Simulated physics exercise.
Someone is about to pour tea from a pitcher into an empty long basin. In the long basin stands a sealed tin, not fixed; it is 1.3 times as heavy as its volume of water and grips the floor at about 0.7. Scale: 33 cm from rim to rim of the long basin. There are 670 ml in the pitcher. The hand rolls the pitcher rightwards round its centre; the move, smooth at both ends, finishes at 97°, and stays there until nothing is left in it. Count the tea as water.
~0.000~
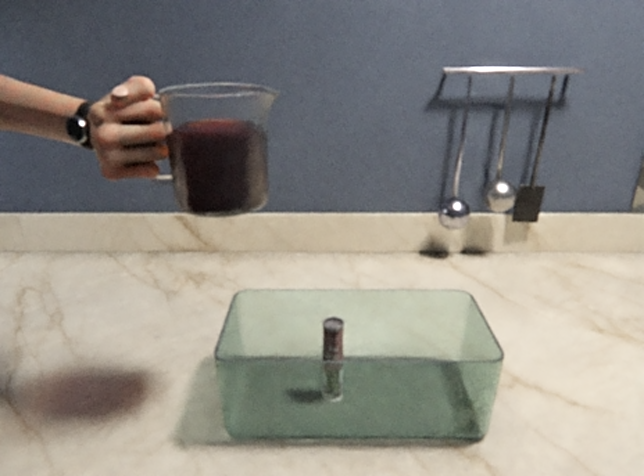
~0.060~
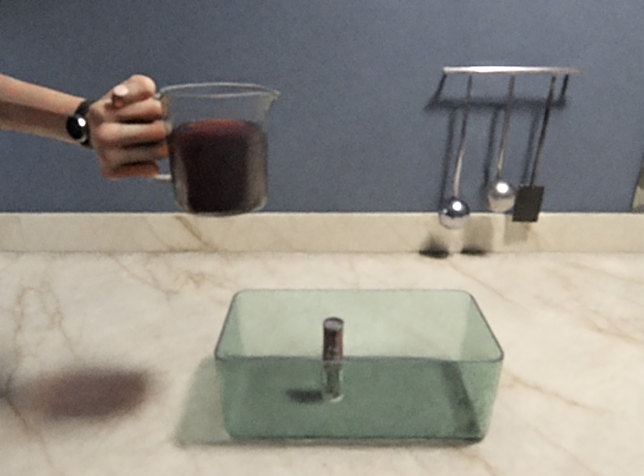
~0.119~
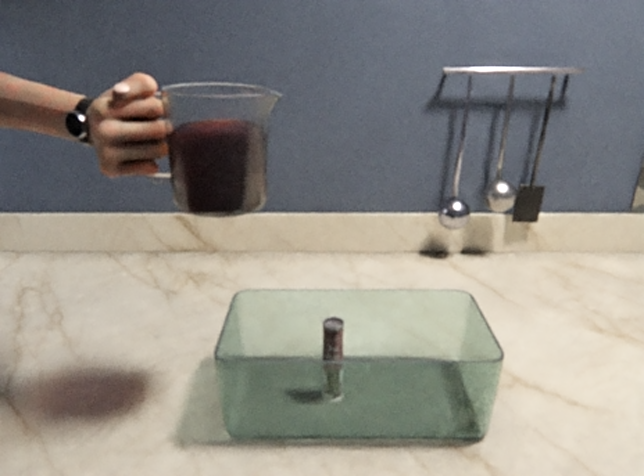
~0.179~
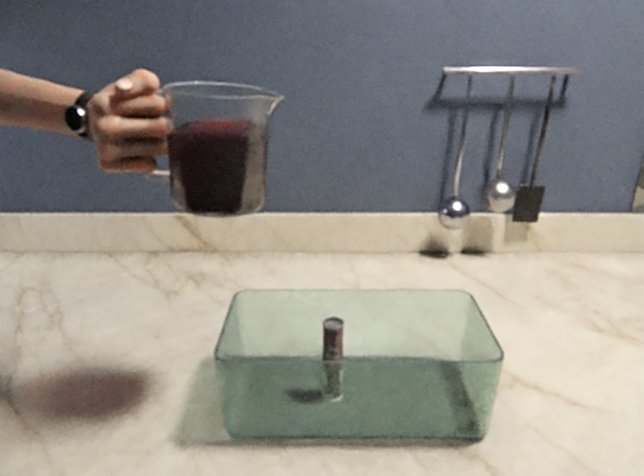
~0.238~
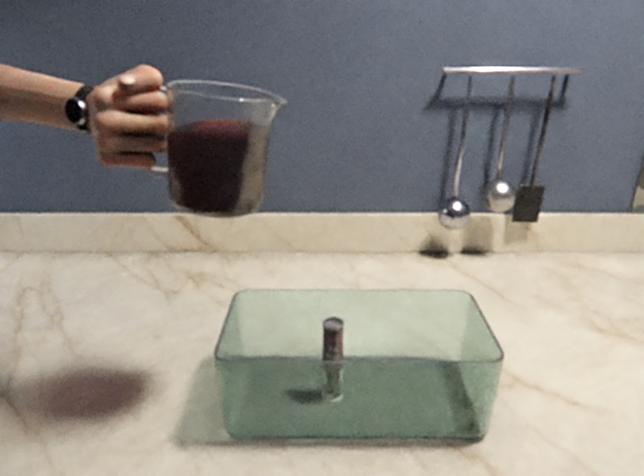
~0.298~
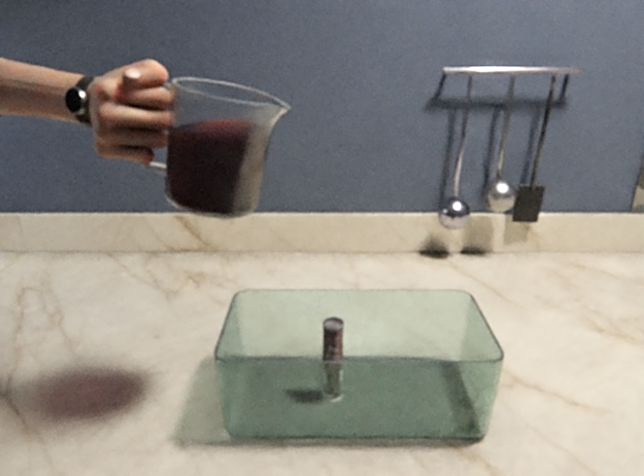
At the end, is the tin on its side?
The tin keeps standing.
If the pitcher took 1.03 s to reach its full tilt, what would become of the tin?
Then it stays up.
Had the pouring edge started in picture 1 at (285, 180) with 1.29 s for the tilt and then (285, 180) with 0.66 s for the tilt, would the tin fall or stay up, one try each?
First it goes over; then it topples.
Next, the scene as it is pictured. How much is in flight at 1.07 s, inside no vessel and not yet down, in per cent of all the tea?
Some 30 per cent.
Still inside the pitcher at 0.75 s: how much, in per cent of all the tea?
Near 94 in a hundred.
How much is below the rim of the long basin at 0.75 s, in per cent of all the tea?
Near 0 in a hundred.
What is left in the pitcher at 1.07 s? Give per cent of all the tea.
Near 44 in a hundred.
By 0.75 s the tilt is 60° and 93 per cent is still to pour; the tin stands where it began.
By 1.07 s the tilt is 90° and 44 per cent is still to pour; the tin stands where it began.
By 1.42 s the tilt is 97° and 9 per cent is still to pour; the tin stands where it began.
By 1.79 s the tilt is 97° and 1 per cent is still to pour; the tin stands where it began.
At rest the tin stands where it began.
